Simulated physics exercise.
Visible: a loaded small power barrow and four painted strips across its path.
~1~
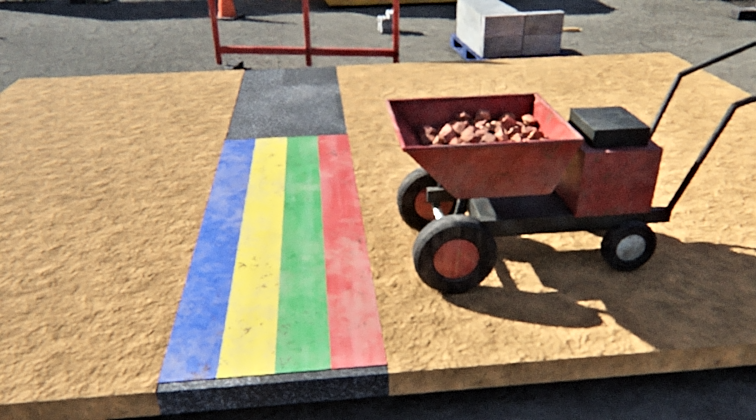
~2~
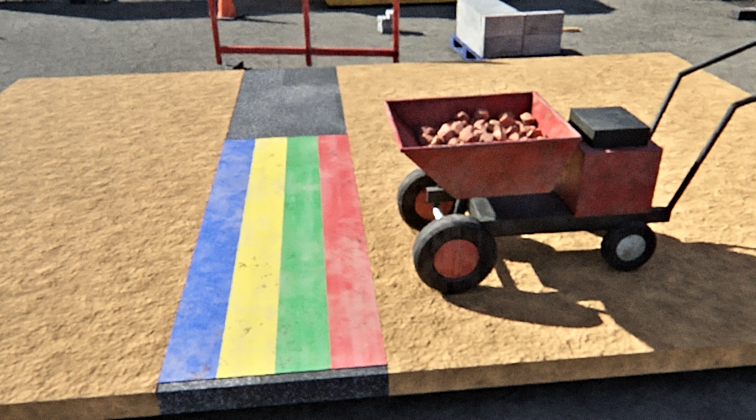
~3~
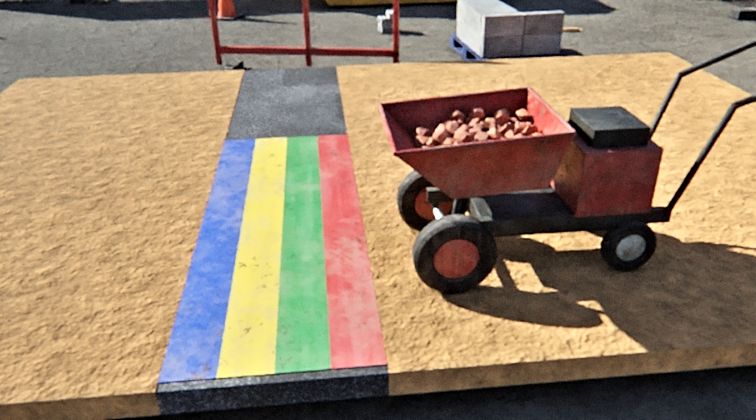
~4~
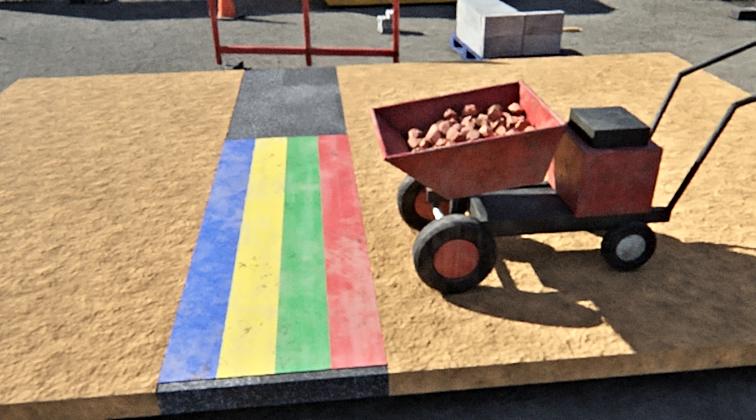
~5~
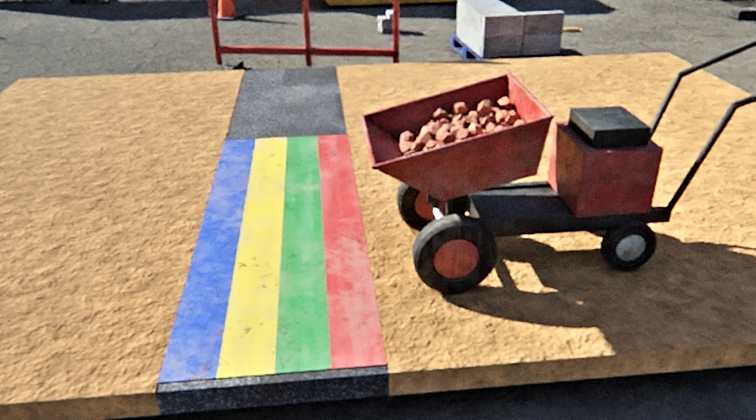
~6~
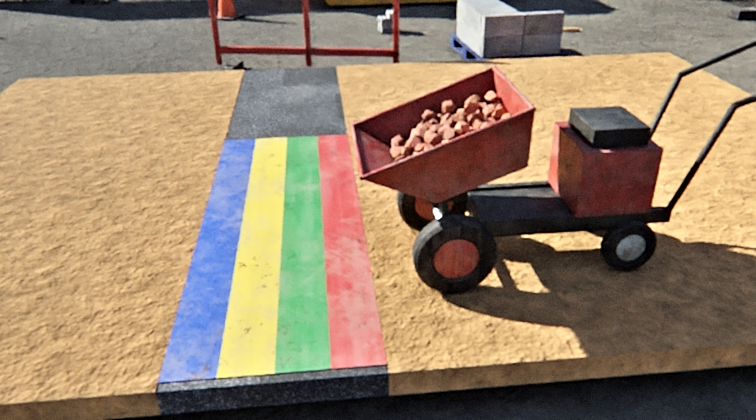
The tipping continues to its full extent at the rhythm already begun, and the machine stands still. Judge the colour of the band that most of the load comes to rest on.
Most of it rests on the green band.
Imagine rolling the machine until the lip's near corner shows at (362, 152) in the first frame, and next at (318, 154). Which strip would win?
At the first place yellow, at the second the blue strip.
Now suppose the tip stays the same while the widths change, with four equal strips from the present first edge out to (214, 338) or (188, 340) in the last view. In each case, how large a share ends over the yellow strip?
Near 40 and then 30 in a hundred.
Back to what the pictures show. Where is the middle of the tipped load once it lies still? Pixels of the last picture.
I'd place the middle at about (280, 265).
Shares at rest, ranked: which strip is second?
Second: Yellow.
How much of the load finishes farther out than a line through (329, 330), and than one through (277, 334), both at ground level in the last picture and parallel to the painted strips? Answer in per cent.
Respectively 80 and 40 %.
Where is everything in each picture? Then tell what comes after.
Lip of the skip at (405, 150), level; top of the load at (498, 138), lumps of rubble; red strip at (354, 323); green strip at (303, 327); yellow strip at (250, 331); blue strip at (197, 335), in the first picture.
Lip of the skip at (402, 151), tipped barely; top of the load at (496, 138), in the second picture.
Lip of the skip at (396, 154), tipped barely; top of the load at (492, 136), in the third picture.
Lip of the skip at (386, 160), tipped a little; top of the load at (499, 126), in the fourth picture.
Lip of the skip at (375, 168), tipped a little; top of the load at (488, 122), in the fifth picture.
Lip of the skip at (363, 178), tipped clearly; top of the load at (479, 119); red strip at (354, 323); green strip at (303, 327); yellow strip at (250, 331); blue strip at (197, 335), in the sixth picture.
Soon, skip tipped steeply; all in the skip.
A while on, skip tipped right over; about two thirds in the skip; about a quarter over the green strip; a small part over the yellow strip.
Towards the end, skip tipped right over; about a quarter in the skip; about a third over the green strip; about a quarter over the yellow strip; a small part over the blue strip; a stray few off the paint.
Finally, skip tipped right over; about a quarter in the skip; a stray few over the red strip; about a third over the green strip; about a quarter over the yellow strip; a small part over the blue strip; a stray few off the paint.
